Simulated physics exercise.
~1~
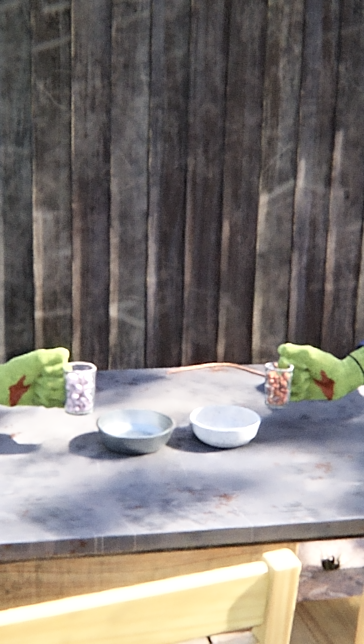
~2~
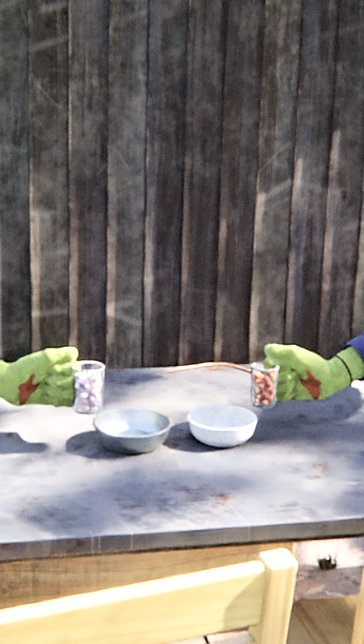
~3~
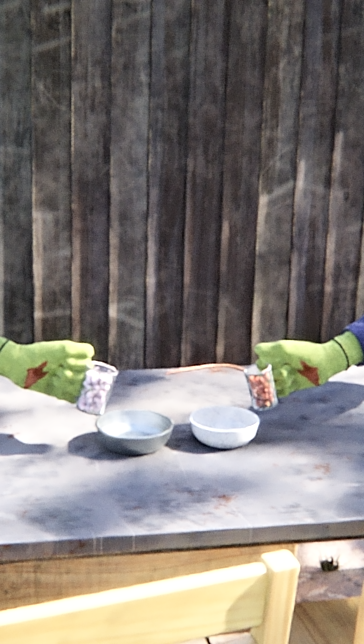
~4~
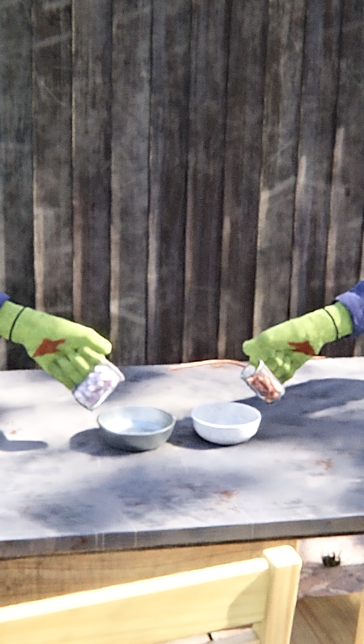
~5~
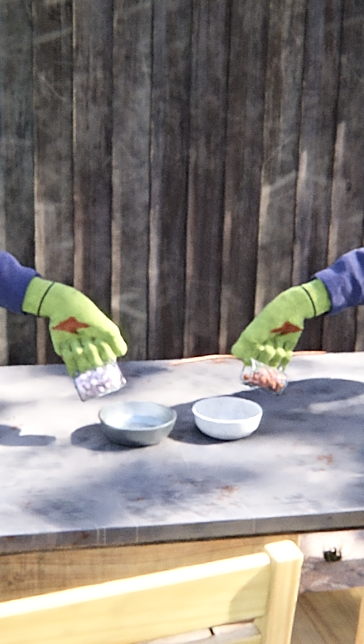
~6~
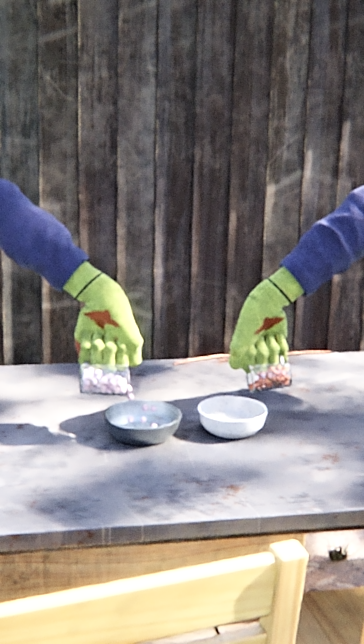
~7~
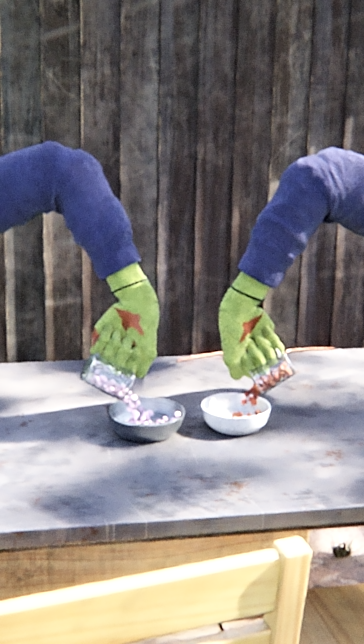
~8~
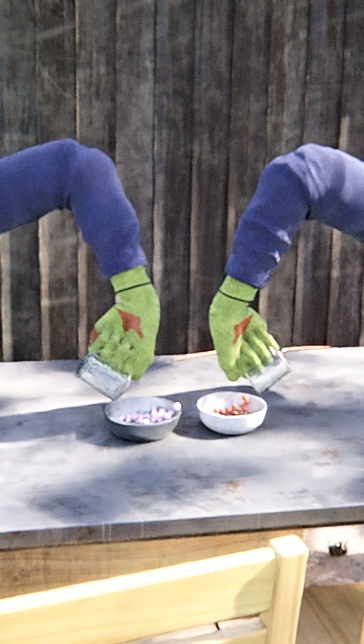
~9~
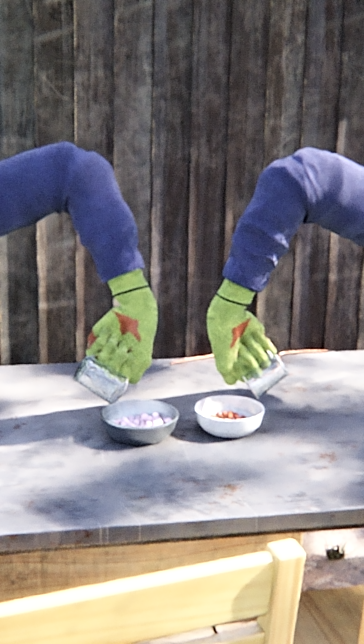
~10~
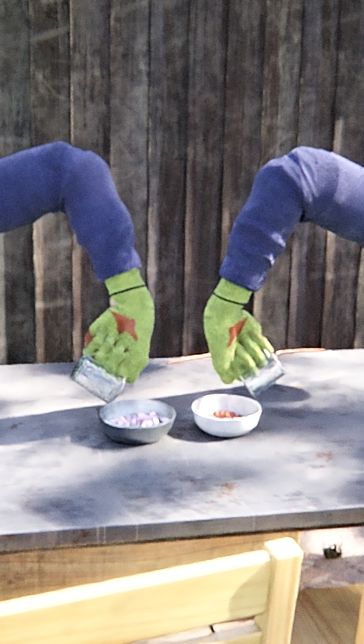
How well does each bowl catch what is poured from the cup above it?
The grey bowl on the left catches all of the pale pieces, and the white bowl on the right catches all of the reddish ones. Nothing ends up on the table.
